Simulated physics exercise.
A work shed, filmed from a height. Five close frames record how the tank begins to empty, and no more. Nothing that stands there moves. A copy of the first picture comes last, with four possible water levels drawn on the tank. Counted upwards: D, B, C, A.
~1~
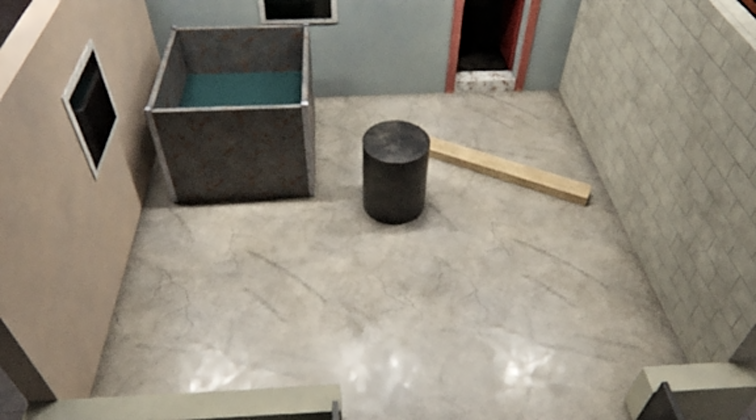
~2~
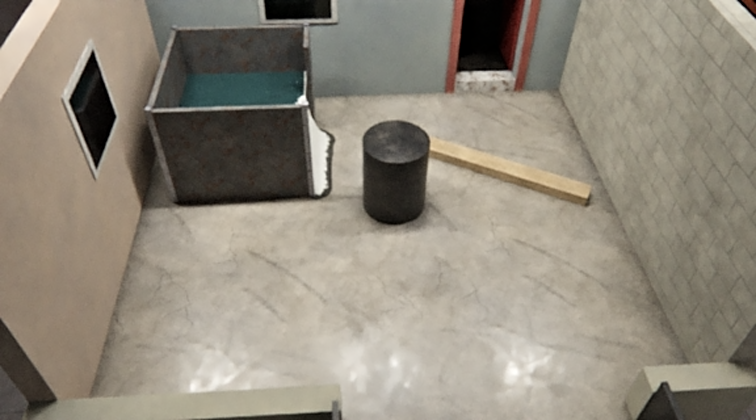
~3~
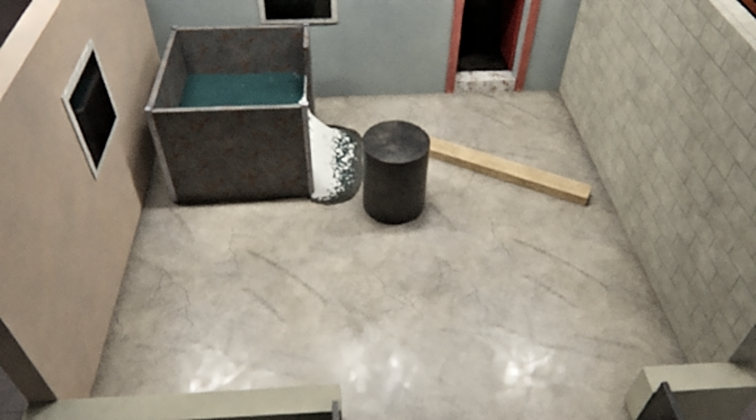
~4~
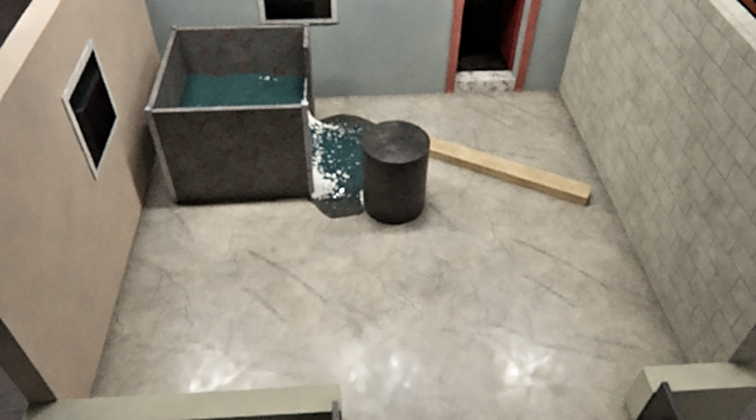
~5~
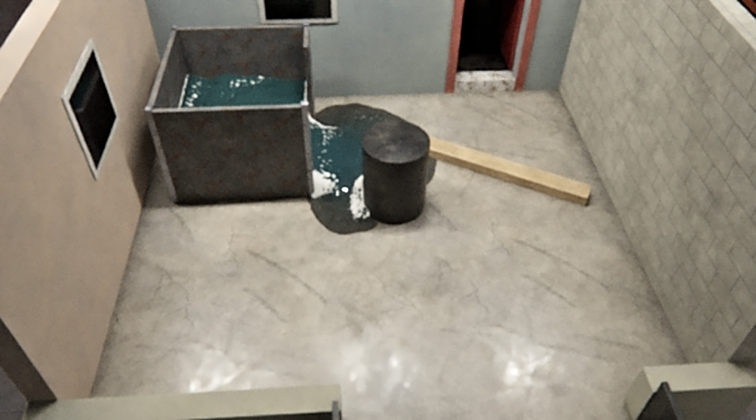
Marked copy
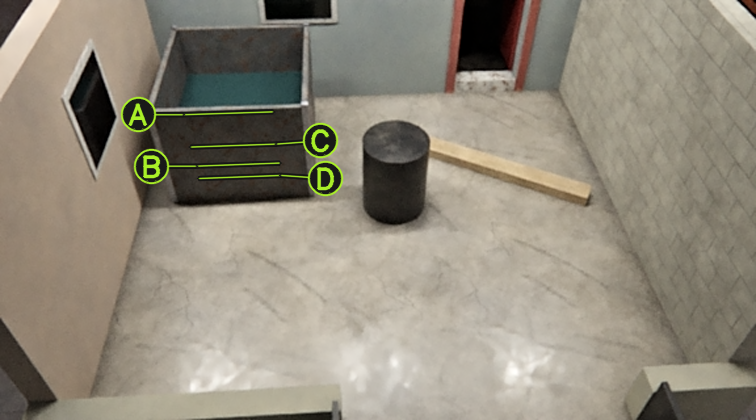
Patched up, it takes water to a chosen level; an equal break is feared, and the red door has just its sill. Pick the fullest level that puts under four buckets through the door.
C.
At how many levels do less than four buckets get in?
Three of the four.
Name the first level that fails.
Level A.
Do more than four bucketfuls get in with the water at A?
Yes.
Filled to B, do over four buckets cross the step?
No.
In lime, A at (227, 113); B at (237, 164); C at (234, 145); D at (240, 176); from the bottom up D, B, C, A.
If A is chosen, about 11 bucketfuls get in.
If B is chosen, nothing gets over.
If C is chosen, a bucket or two gets in.
If D is chosen, nothing gets over.
